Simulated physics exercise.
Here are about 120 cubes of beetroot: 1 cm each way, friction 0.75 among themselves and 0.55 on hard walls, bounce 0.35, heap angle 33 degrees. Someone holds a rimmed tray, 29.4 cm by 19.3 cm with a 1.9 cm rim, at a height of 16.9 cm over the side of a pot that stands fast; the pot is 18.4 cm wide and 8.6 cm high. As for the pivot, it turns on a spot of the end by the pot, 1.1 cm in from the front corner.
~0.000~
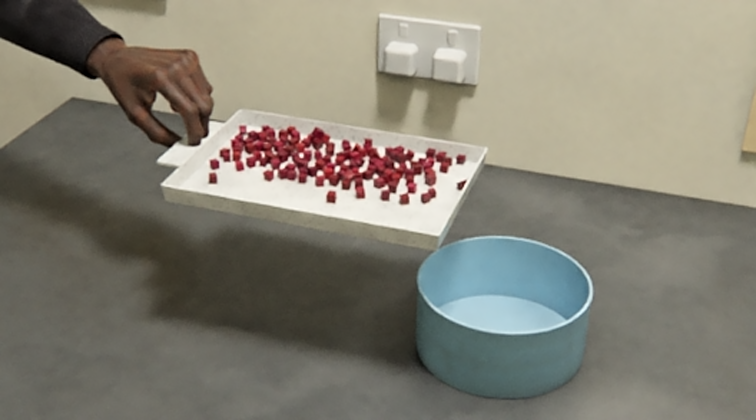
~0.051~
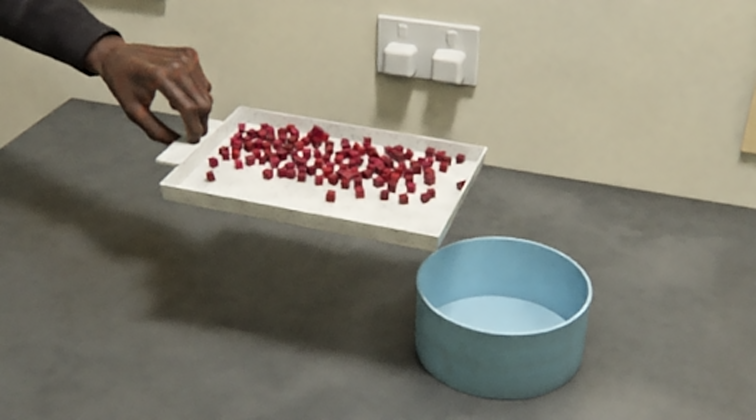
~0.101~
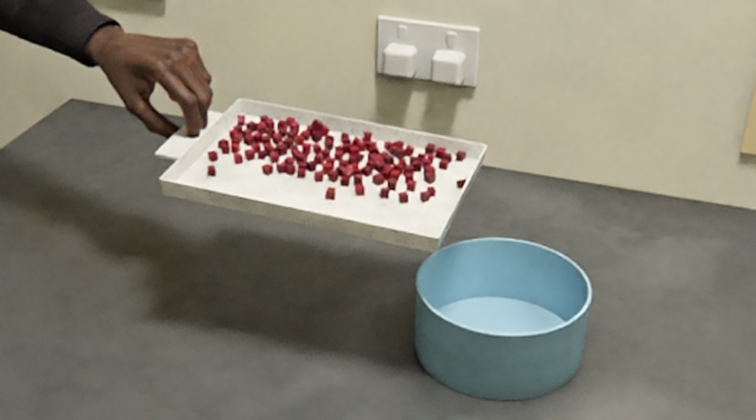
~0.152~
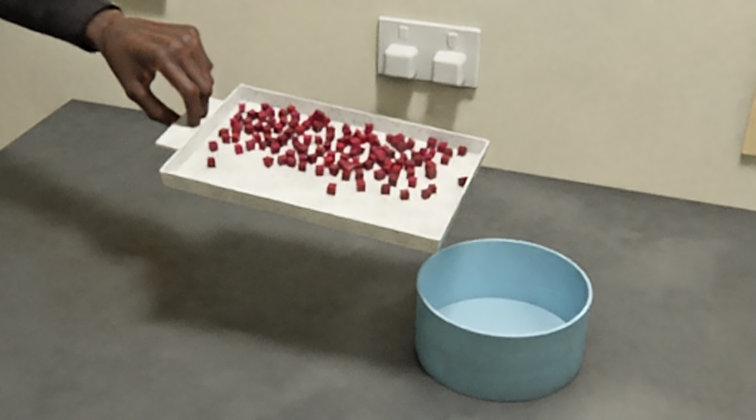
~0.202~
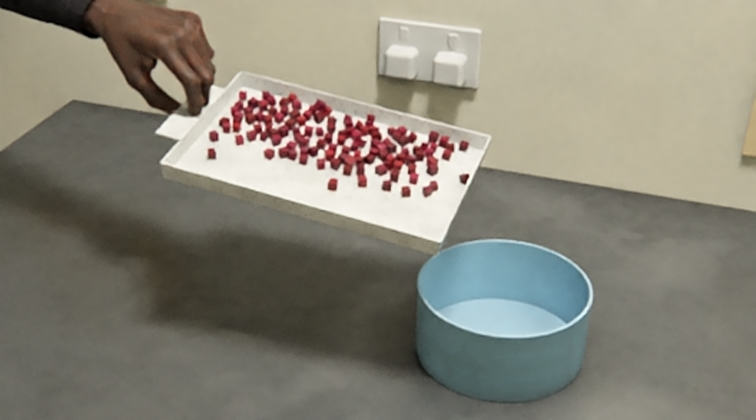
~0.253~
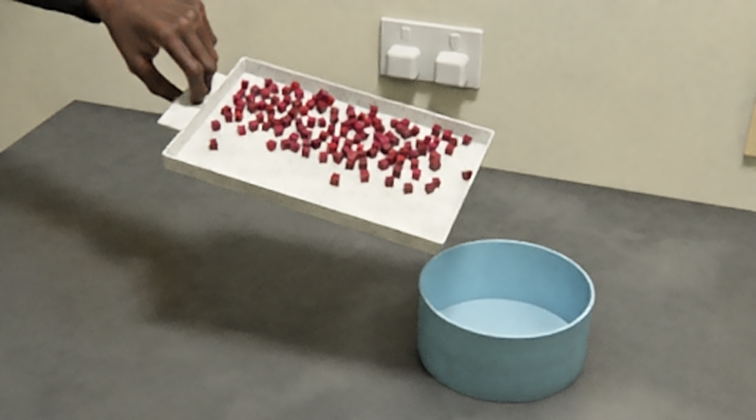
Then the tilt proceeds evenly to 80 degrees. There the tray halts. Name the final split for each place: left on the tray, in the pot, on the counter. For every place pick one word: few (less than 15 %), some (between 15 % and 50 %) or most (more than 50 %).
Left on the tray gets some, pot gets few, counter gets most.
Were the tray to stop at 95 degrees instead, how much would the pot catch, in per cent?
Roughly 0 percent.
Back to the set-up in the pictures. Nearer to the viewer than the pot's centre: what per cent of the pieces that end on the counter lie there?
About 100 percent of the spill.
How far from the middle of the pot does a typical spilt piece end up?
Some 18 centimetres.
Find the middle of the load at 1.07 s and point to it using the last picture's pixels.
Around (442, 230).
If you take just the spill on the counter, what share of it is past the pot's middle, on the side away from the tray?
About 60 percent of the spill.
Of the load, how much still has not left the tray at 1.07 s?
Load share: Around 65%.
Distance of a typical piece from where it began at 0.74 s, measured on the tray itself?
About 5 cm.
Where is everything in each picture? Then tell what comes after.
In the first picture, tray tilt 0 degrees, front corners at (164, 184) and (437, 233); middle of the pieces at (340, 161); pot at (504, 281).
In the second picture, tray tilt 1 degrees, front corners at (163, 183) and (436, 234); middle of the pieces at (339, 160).
In the third picture, tray tilt 3 degrees, front corners at (163, 178) and (436, 236); middle of the pieces at (339, 156).
In the fourth picture, tray tilt 6 degrees, front corners at (163, 170) and (437, 238), lowest corner right front; middle of the pieces at (340, 148).
In the fifth picture, tray tilt 9 degrees, front corners at (164, 162) and (439, 240), lowest corner right front; middle of the pieces at (341, 141).
In the sixth picture, tray tilt 13 degrees, front corners at (166, 153) and (441, 241), lowest corner right front; middle of the pieces at (344, 133); pot at (506, 285). The tray's pace is about 65 degrees a second.
Then, at 0.74 s, tilt 45 degrees; the tray holds 100 %, the pot 0 %.
After 1.07 s, tilt 66 degrees; the tray holds 65 %, the pot 0 %.
Then, at 1.49 s, tilt 80 degrees; the tray holds 40 %, the pot 0 %.
By 2.7 s all is still; tray 30 %, pot 0 %, counter 70 %.
